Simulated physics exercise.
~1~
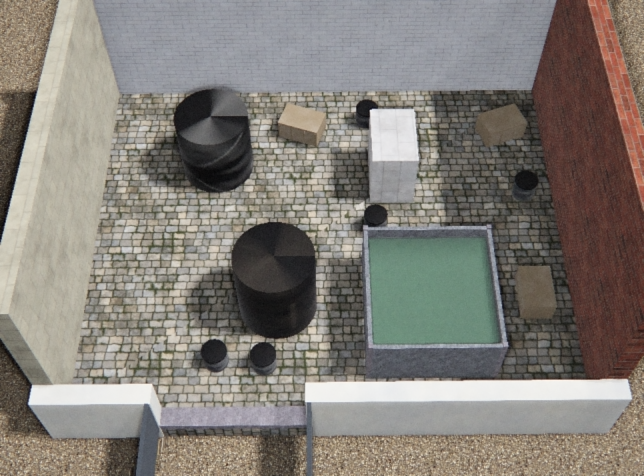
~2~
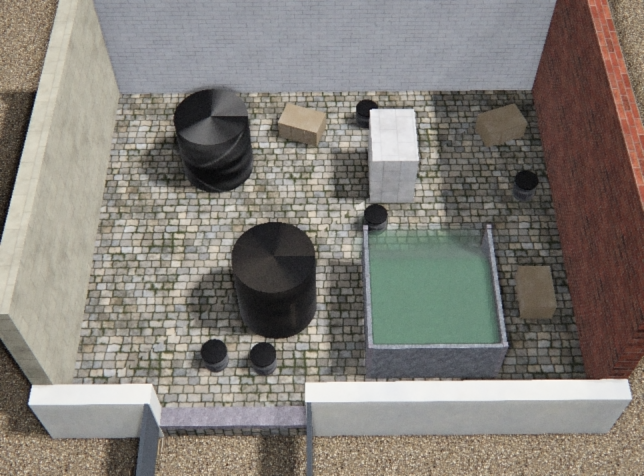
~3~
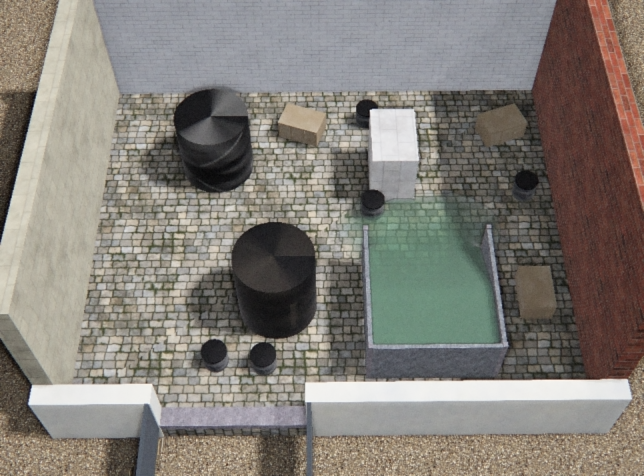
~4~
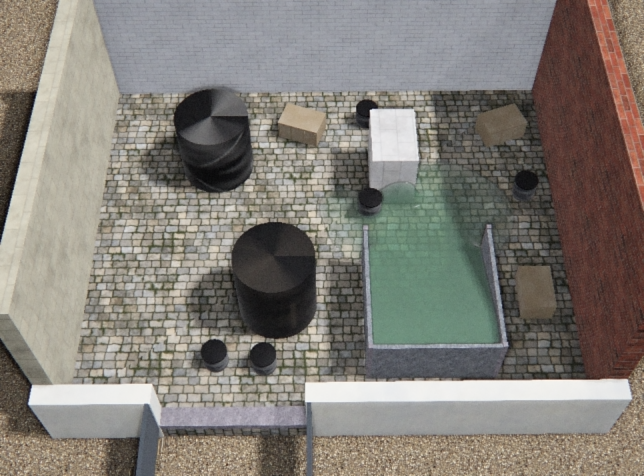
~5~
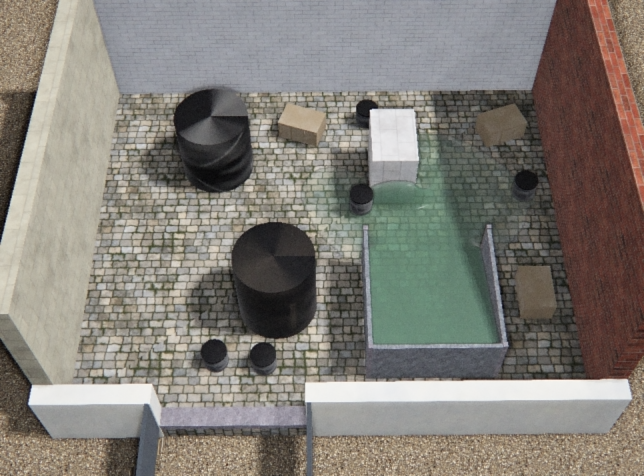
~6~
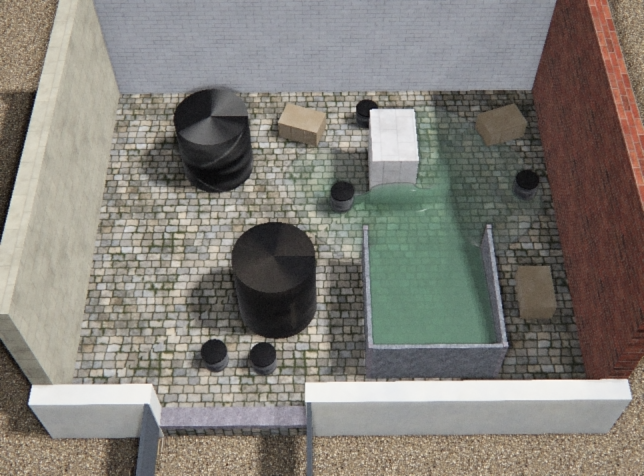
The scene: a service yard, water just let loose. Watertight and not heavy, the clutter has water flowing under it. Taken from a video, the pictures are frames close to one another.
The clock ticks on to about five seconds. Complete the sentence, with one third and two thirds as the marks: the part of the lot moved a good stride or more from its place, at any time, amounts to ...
It amounts to two thirds or more.
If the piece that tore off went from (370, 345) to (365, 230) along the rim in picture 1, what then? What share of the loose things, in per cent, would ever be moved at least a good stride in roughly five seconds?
40 % or thereabouts.
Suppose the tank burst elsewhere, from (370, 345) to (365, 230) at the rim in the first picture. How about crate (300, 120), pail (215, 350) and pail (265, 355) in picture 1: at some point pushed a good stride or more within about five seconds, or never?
Well, in order they come out as over the mark, over the mark and over the mark.
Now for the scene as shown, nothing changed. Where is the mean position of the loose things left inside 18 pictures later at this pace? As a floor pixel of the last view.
That averages to about (330, 229) on the floor.
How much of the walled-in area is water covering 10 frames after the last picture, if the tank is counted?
I'd put it at some 60 per cent.
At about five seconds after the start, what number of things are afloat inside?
Counting them up gives 5.
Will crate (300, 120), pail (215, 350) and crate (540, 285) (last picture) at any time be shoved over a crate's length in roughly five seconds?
In the order given: Covered the distance, fell short, covered the distance.
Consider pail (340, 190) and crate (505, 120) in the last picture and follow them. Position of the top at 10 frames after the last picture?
They end up at about pixels (138, 223) and (494, 75).
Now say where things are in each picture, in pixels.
A pail at (376, 214) rests on the ground; a pail at (527, 180), on the bottom; 0 of 8 have shifted, in the first frame.
A pail at (376, 214), on the bottom; a pail at (527, 180), on the bottom; 0 of 8 have shifted, in the second frame.
A pail at (373, 199), on the bottom, close to its start; a pail at (527, 180), on the bottom; 1 of 8 have shifted, in the third frame.
A pail at (371, 197), afloat, close to its start; a pail at (527, 180), on the bottom; 1 of 8 have shifted, in the fourth frame.
A pail at (362, 194) floats, a stride from its start; a pail at (527, 180), on the bottom; 1 of 8 have shifted, in the fifth frame.
A pail at (342, 191) floats, a stride from its start; a pail at (528, 179) rests on the ground; 1 of 8 have shifted, in the sixth frame.
A moment on, 1 of 8 are well off their spots; 1 afloat.
Next, 4 of 8 are well off their spots; 3 afloat.
Later, 5 of 8 are well off their spots; 4 afloat.
In the end, 6 of 8 are well off their spots, and 6 have been at some point; 5 afloat.
